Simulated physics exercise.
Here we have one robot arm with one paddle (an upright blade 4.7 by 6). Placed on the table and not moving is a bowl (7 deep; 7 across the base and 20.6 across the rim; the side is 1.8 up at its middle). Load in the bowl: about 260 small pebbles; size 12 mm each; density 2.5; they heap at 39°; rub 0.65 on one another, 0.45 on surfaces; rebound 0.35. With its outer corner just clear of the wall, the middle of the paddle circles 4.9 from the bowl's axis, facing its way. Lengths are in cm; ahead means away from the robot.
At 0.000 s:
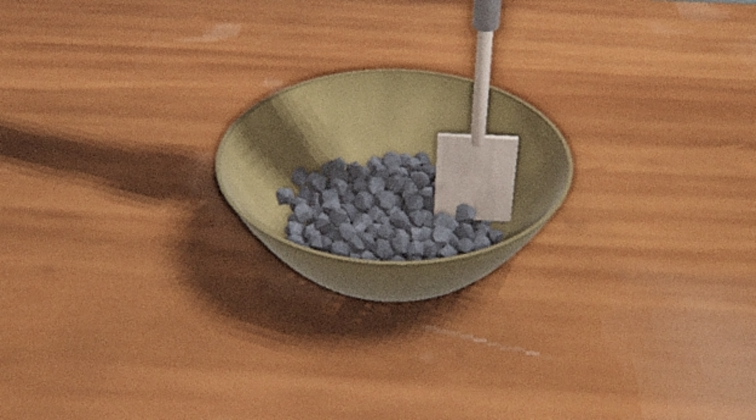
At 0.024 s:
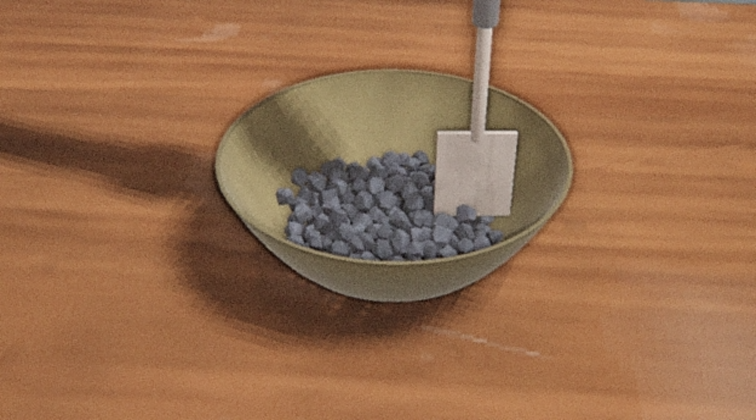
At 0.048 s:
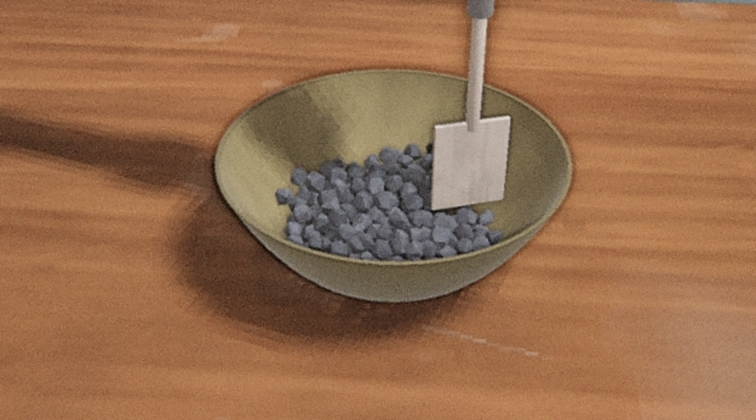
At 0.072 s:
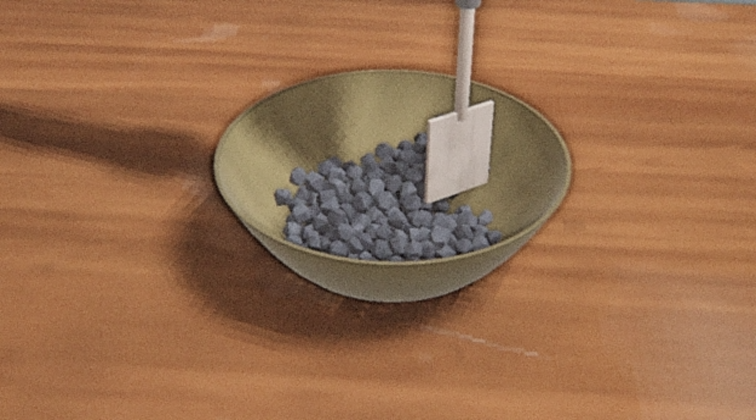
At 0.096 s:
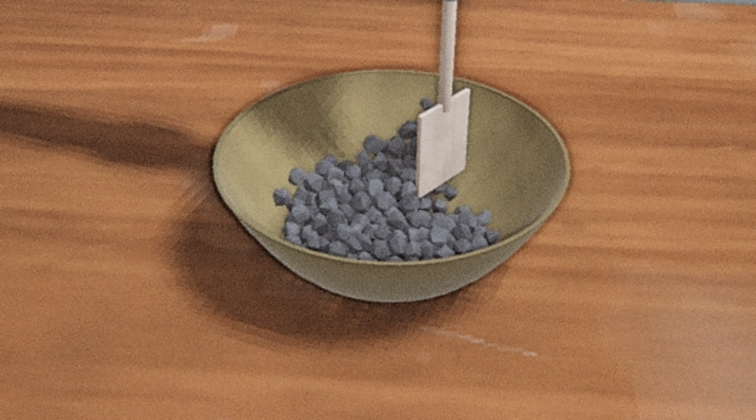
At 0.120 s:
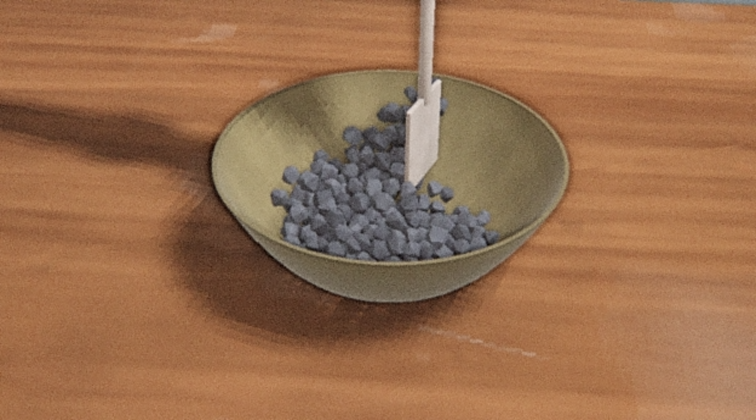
The video shows a pale, flat-bladed paddle moving through dark gray pebbles in an olive bowl on a wooden table, curving from the right toward the back while turning edge-on and pushing some pebbles up the far side.
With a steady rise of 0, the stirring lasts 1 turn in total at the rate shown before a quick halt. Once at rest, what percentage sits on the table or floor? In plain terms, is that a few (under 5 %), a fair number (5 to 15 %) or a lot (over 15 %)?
A fair number, 5 to 15 %.
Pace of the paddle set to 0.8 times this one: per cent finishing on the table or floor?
Estimated share: Close to 5 per cent.
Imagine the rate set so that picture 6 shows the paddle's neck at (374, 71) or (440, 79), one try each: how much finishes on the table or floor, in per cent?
Some 25 and 0 %.
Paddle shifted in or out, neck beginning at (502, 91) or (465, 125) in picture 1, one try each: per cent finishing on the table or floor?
I'd put it at around 0 and 0 percent.
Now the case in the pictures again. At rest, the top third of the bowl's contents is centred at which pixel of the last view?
I'd put it at about (455, 164).
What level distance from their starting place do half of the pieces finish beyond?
Some 8 centimetres or so.
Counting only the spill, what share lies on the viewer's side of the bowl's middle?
It comes out near 60 percent.
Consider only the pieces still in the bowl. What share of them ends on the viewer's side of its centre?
Roughly 35 percent of it.
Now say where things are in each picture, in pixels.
The first frame shows paddle neck at (479, 114), 0° round; upper third of the load around (390, 205), from x 285 to 500, top at y 160; 257 in the bowl.
The second frame shows paddle neck at (479, 110), 5° round; upper third of the load around (389, 204), from x 285 to 500, top at y 160.
The third frame shows paddle neck at (474, 100), 19° round; upper third of the load around (390, 201), from x 285 to 495, top at y 150.
The fourth frame shows paddle neck at (463, 89), 36° round; upper third of the load around (393, 189), from x 285 to 495, top at y 125.
The fifth frame shows paddle neck at (446, 81), 52° round; upper third of the load around (384, 184), from x 280 to 495, top at y 105.
The sixth frame shows paddle neck at (425, 75), 68° round; upper third of the load around (381, 181), from x 280 to 490, top at y 90; 257 in the bowl.
After 0.28 s, 180° round, highest piece 8 above the table; 257 in the bowl.
After 0.45 s, 291° round, highest piece 8 above the table; 248 in the bowl, 3 on the table or floor, 6 in flight or on the tool.
After 0.73 s, 0° round, highest piece 7 above the table; 237 in the bowl, 20 on the table or floor.
After 1.43 s, 0° round, highest piece 7 above the table; 237 in the bowl, 20 on the table or floor.
At rest, 237 in the bowl, 20 on the table or floor. That is 8 % on the table or floor.
